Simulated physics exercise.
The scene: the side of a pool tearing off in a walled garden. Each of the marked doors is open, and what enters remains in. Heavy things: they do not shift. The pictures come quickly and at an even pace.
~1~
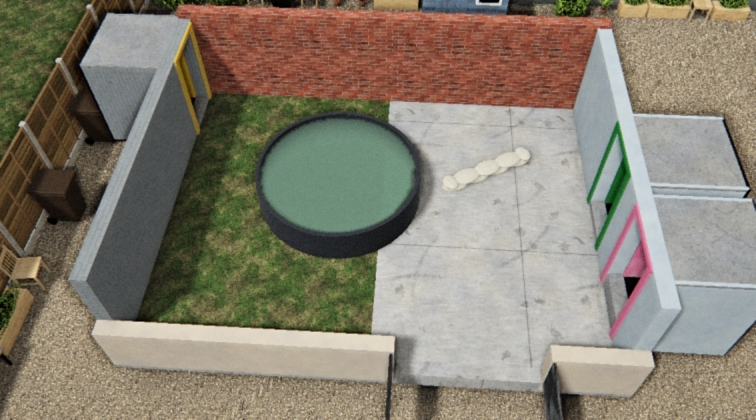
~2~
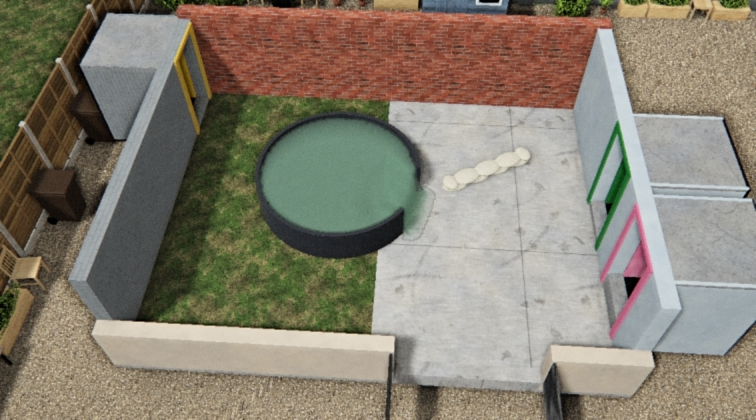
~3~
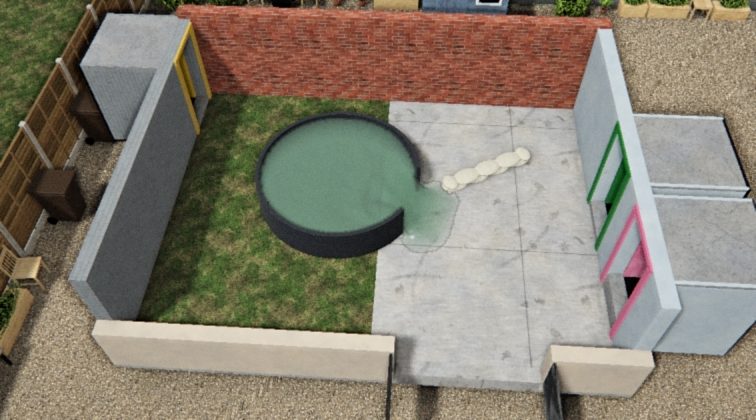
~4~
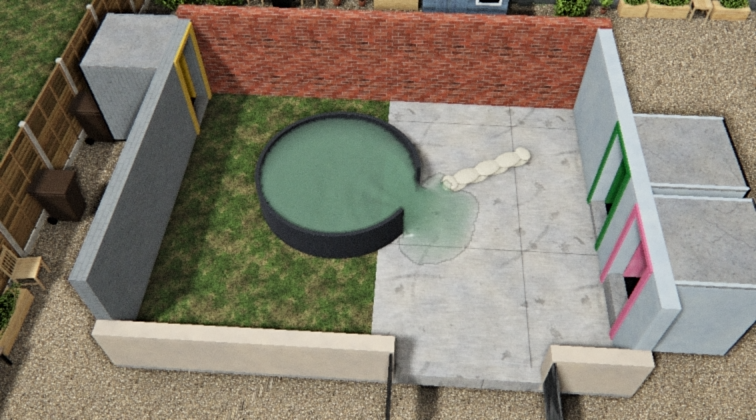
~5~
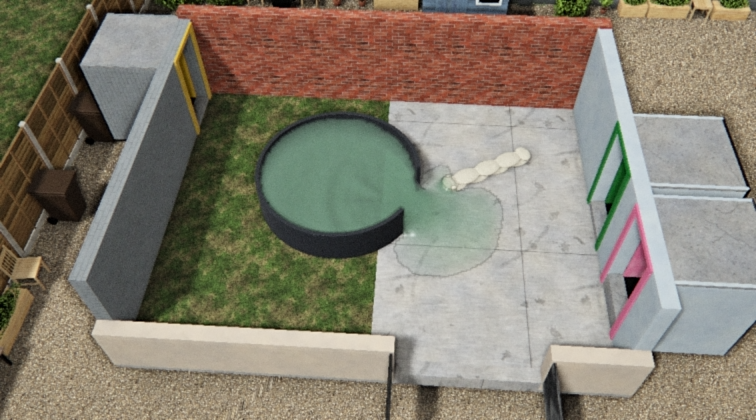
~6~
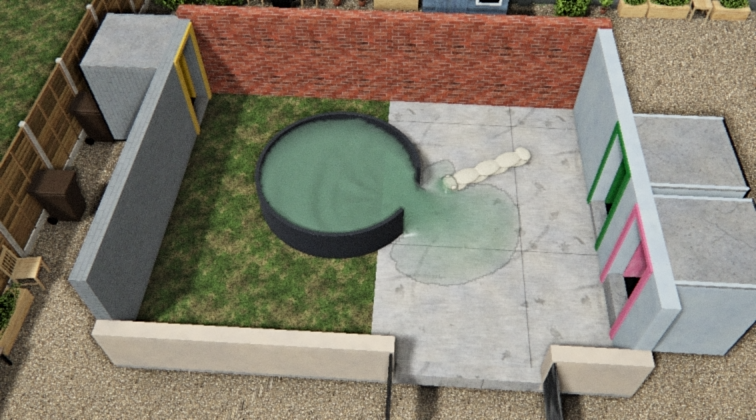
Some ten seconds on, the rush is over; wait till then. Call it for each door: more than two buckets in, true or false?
Yellow door false, pink door false, green door true.
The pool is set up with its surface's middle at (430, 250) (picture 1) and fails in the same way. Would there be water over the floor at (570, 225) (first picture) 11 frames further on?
At that place: Flooded.
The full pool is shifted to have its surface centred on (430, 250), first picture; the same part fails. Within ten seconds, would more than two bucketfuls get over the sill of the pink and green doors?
As I see it, the pink door gets past it; the green door does not reach it.
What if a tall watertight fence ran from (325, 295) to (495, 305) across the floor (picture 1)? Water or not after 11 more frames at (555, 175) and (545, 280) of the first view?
As listed: Flooded, under water.
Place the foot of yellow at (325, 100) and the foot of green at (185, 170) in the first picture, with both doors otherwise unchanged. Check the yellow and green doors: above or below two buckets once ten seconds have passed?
In short: The yellow door falls short, the green door falls short.
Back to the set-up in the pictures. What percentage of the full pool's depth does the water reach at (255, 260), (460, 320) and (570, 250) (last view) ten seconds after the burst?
2, 8 and 20 in a hundred, in turn.
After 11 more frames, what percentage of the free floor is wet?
Estimate: Some 35 in a hundred.
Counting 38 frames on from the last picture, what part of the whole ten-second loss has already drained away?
Near 60 in a hundred.
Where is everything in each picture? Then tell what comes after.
In the first picture, the pool at (338, 172) is whole and still.
In the second picture, the front is at (423, 190), out from the gap at (413, 205).
In the third picture, water pours out at (413, 206) and has run to (453, 196).
In the fourth picture, the front is at (473, 200), out from the gap at (413, 206).
In the fifth picture, water pours out at (413, 206) and has run to (488, 253).
In the sixth picture, water pours out at (413, 205) and has run to (512, 245).
A moment on, water covers 25 % of the floor; the yellow door not reached, the pink door not reached, the green door wet at the sill, nothing in.
Next, water covers 35 % of the floor; the yellow door not reached, the pink door wet at the sill, nothing in, the green door over two buckets in.
Then, water covers 40 % of the floor; the yellow door not reached, the pink door wet at the sill, nothing in, the green door far over two buckets in.
Later, water covers 60 % of the floor; the yellow door not reached, the pink door wet at the sill, nothing in, the green door far over two buckets in.
In the end, water covers 75 % of the floor; the yellow door not reached, the pink door wet at the sill, nothing in, the green door far over two buckets in.
